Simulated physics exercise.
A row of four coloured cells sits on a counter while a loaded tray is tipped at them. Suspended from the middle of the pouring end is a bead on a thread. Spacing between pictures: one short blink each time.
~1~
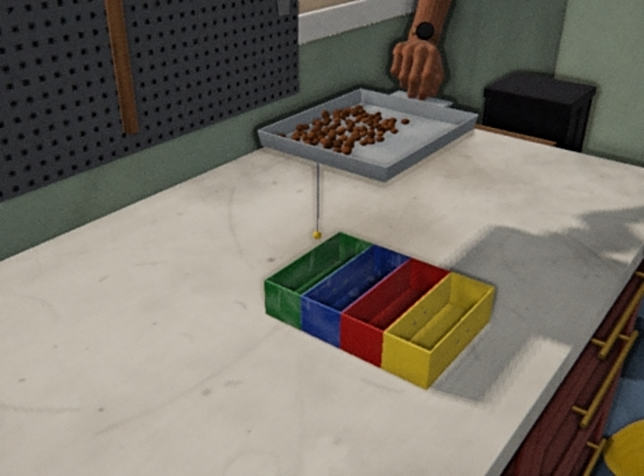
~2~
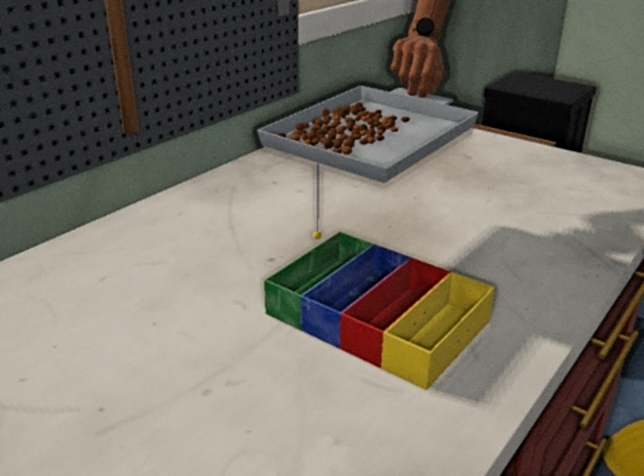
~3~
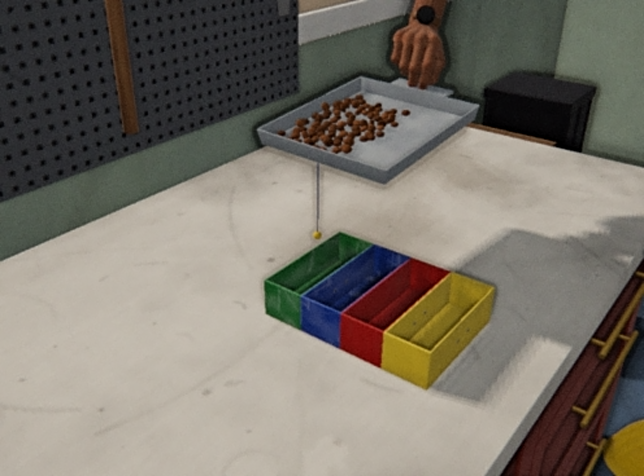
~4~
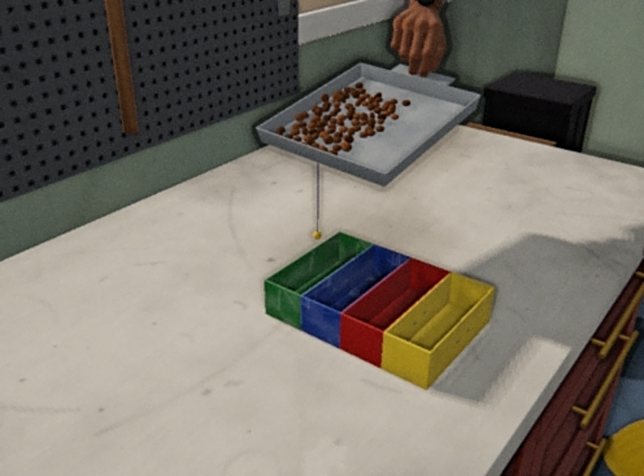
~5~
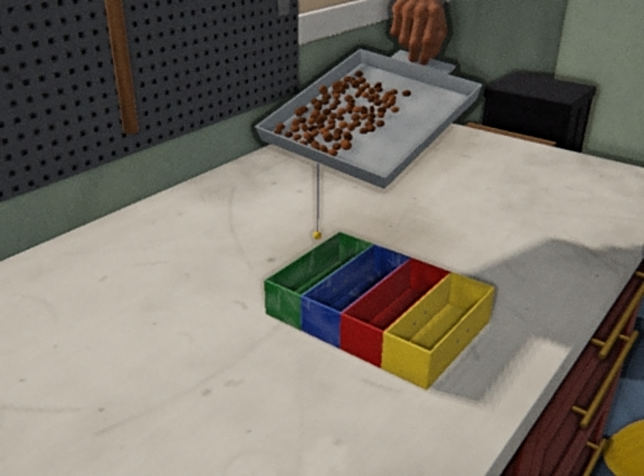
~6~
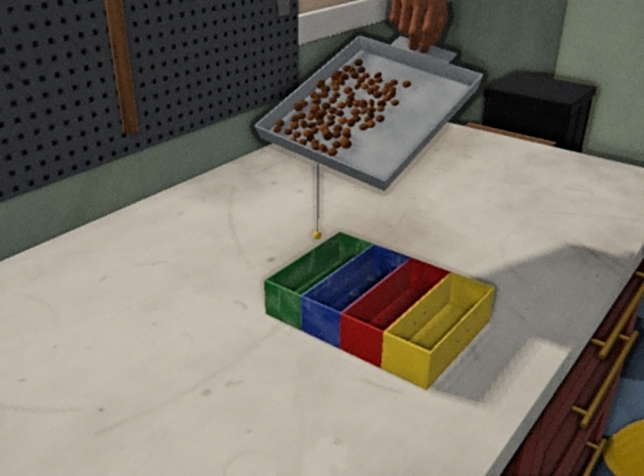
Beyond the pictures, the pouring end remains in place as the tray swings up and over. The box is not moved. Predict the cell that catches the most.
I would say the blue one.
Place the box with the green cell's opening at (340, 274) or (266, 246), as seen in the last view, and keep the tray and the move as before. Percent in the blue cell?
Trial 1 around 20 percent, trial 2 around 20 percent.
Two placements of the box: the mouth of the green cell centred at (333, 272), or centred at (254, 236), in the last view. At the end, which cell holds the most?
Green first, that yellow cell second.
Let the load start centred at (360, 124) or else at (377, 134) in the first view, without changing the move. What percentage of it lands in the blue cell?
Around 70 percent the first time, around 70 percent the second.
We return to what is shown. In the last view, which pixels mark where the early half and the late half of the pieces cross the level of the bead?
I'd put it at roughly (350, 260), and after that at roughly (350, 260).
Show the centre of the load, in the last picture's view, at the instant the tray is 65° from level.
Load centre: Approx. (341, 157).
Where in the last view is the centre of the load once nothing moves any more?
Around (342, 303).
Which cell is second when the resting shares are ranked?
After the leader, it is the green cell.
Soon, tray tipped steeply; nearly all on the tray; a stray few falling or outside the box.
A while on, tray tipped past a quarter turn; about half on the tray; about a quarter in the blue cell; a small part in the green cell; a stray few in the red cell; a small part falling or outside the box.
Towards the end, tray tipped past a quarter turn; about half in the blue cell; about a third in the green cell; a stray few in the red cell; a stray few falling or outside the box.
Finally, tray tipped past a quarter turn; about half in the blue cell; about a third in the green cell; a stray few in the red cell; none in the yellow cell; a stray few outside the box.
